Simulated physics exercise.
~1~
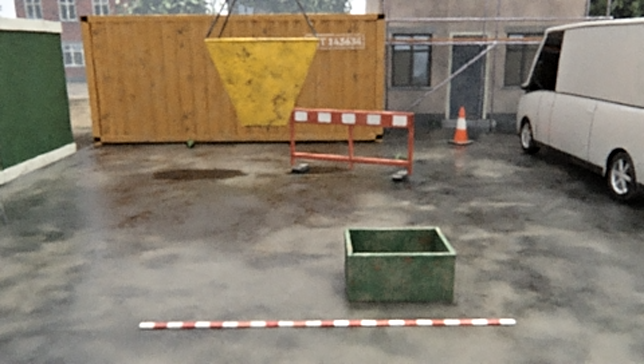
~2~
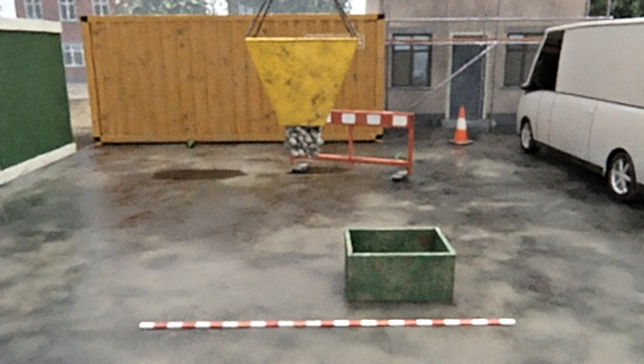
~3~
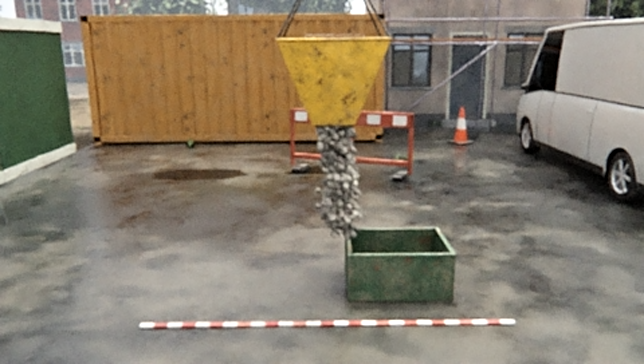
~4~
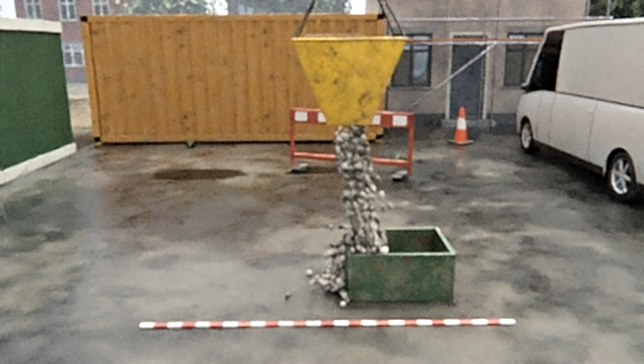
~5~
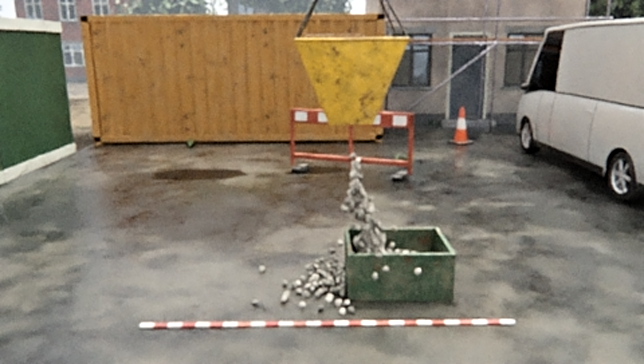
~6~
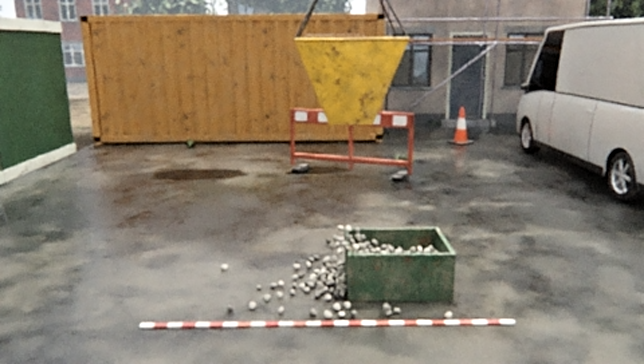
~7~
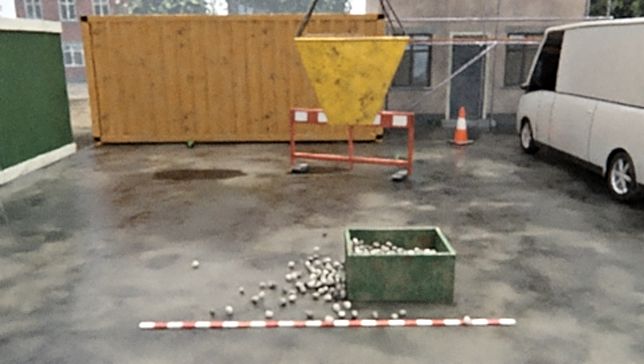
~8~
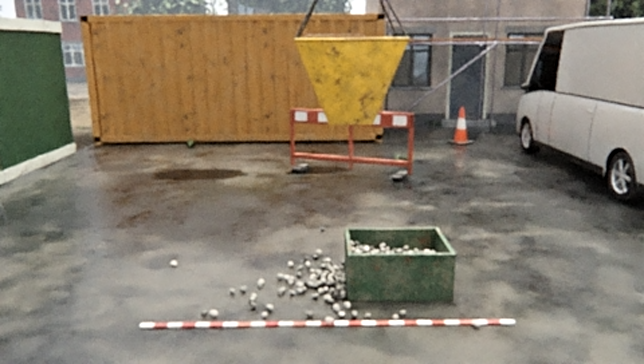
The clip opens on a wet yard where a yellow hopper hangs from a crane in front of an orange container, with a green bin and a red-and-white striped staff on the ground. The hopper moves rightwards and grey stones begin to pour from its bottom before it reaches the bin. It comes to a stop as the stream falls around the bin's left edge, some of it spilling outside. The stream thins and ends, while loose stones roll left and towards the staff. Finally, most of the stones lie in the bin, with others scattered mainly to its left.
